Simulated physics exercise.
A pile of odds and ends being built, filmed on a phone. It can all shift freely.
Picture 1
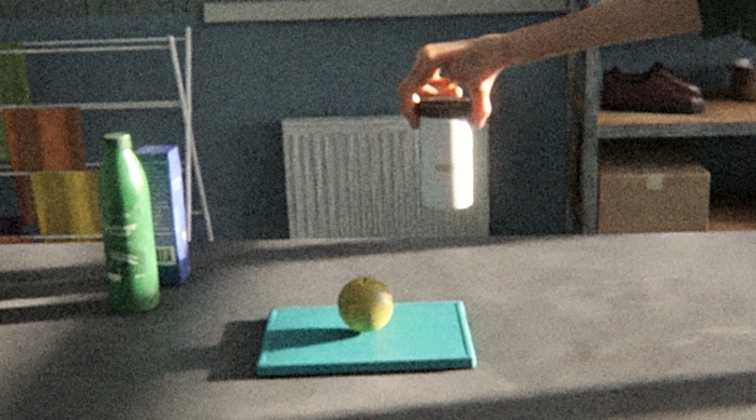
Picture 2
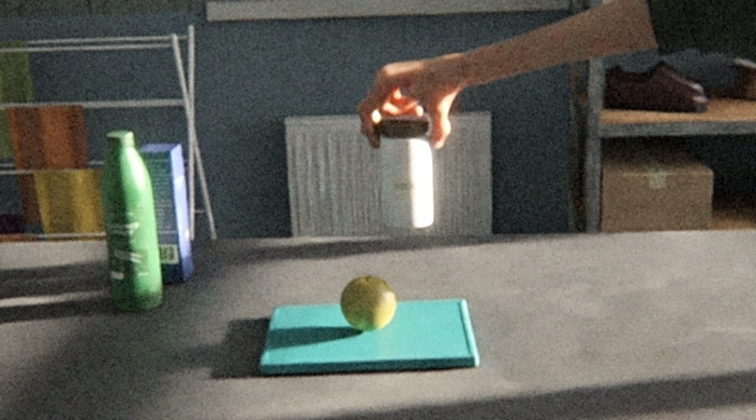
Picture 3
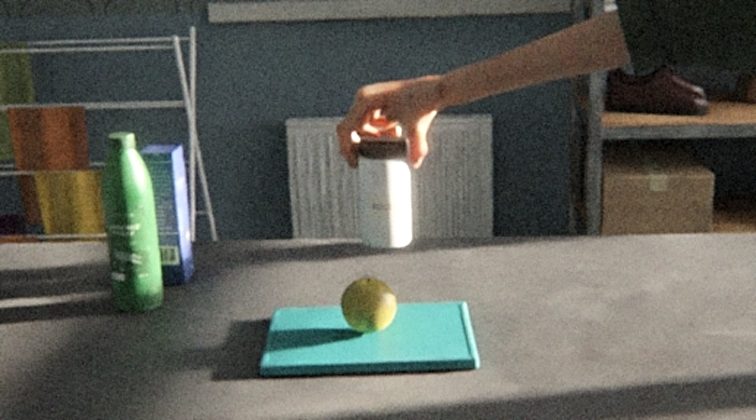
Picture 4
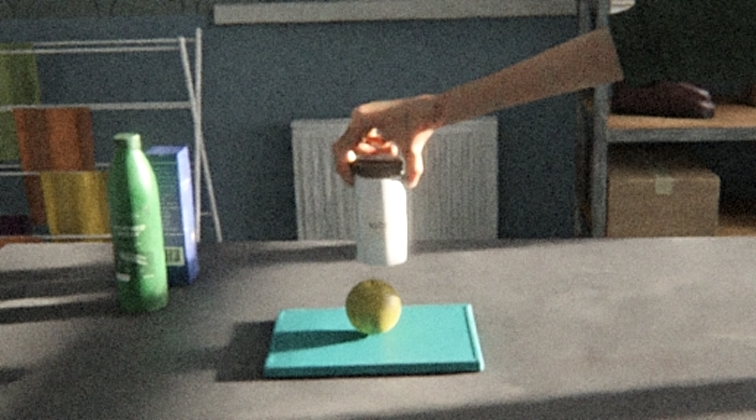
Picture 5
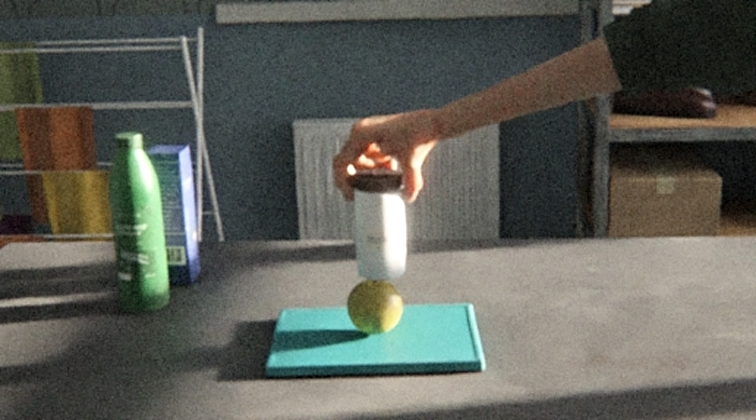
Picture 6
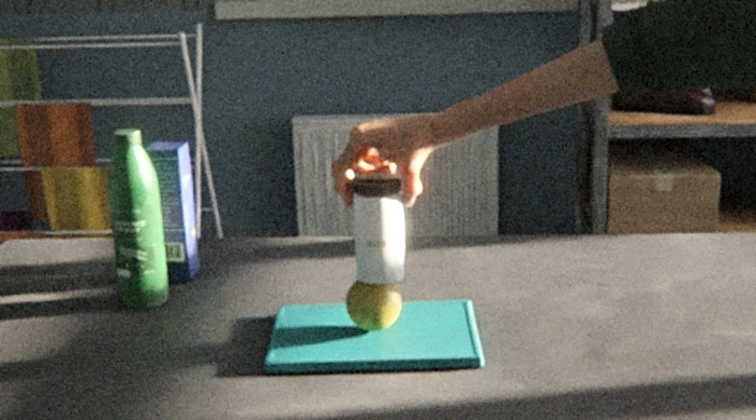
We see a hand lower a white jar with a dark lid, moving it leftward and down over a yellow apple on a turquoise tray, until the jar rests against the fruit's top with the hand still gripping it.
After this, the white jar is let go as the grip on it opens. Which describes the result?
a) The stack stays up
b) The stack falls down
b, the stack falls down.
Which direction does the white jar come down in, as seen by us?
Direction of travel: Rightward.
Then, 0.50 s later than the last frame, white jar now fallen.
Then, 0.60 s later than the last frame, things are still on the move.
When it is over, fallen, white jar; the other 4 as before. End places, in pixels of the last picture, white jar near (539, 316). The pile gives way.
